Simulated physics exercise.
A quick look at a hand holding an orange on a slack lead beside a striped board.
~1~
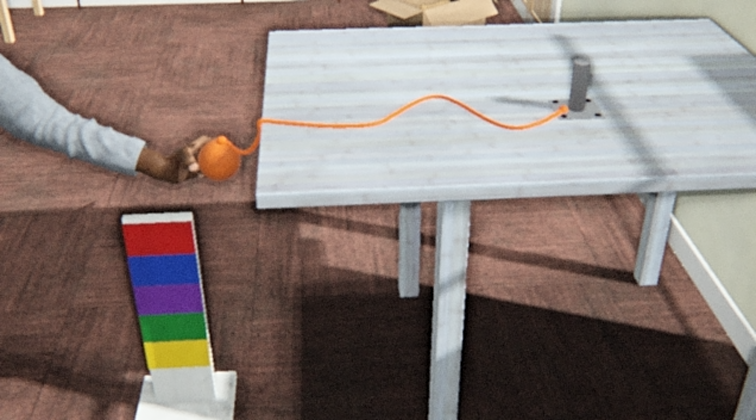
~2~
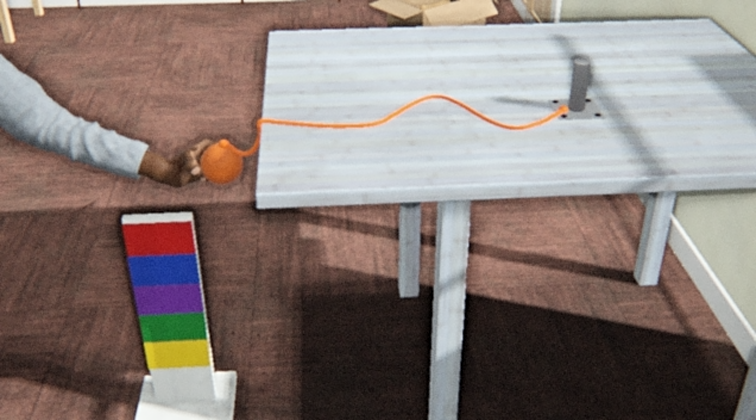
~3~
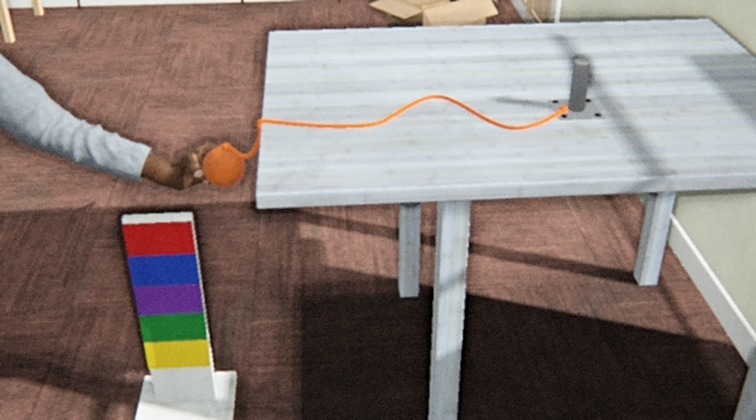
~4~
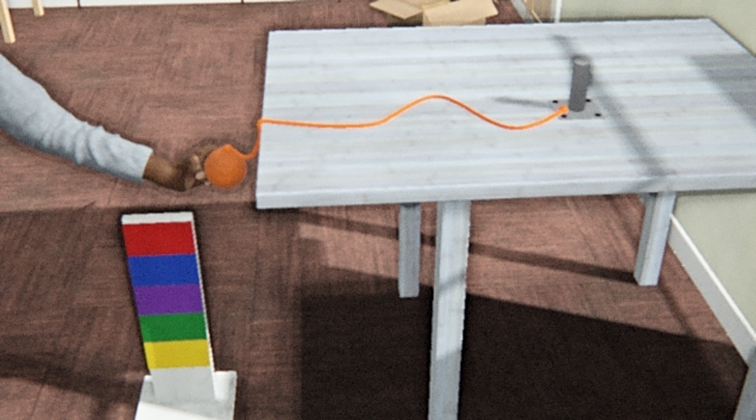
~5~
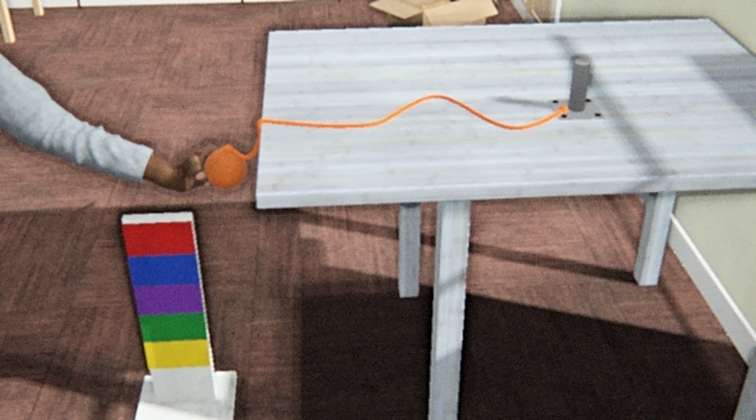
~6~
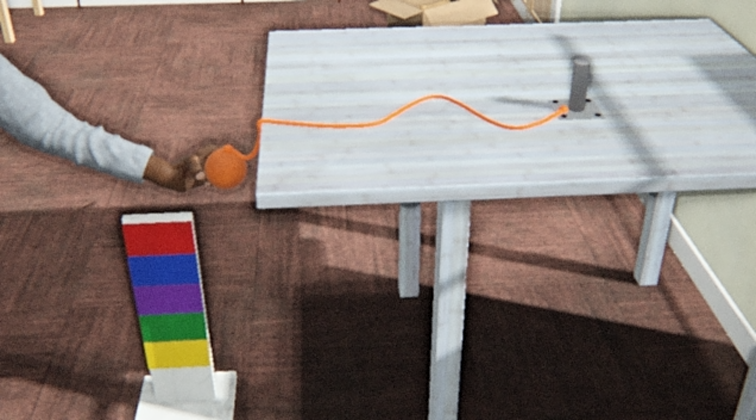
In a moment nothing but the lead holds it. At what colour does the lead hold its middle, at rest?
Its middle rests at the blue band.
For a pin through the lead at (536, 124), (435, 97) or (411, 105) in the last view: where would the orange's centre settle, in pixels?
Try by try, around (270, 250), (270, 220) and (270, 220).
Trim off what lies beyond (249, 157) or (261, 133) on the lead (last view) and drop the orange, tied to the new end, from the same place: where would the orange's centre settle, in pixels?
Try by try, around (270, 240) and (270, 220).
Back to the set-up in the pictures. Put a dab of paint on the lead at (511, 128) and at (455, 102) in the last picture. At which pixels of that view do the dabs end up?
Near (489, 112) and (412, 115).
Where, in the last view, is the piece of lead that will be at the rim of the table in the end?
At (341, 127), roughly.
A little later, orange near (256, 248); level with red.
Next, orange near (287, 271); level with blue.
When it is over, orange near (270, 270); level with blue. The blue one.
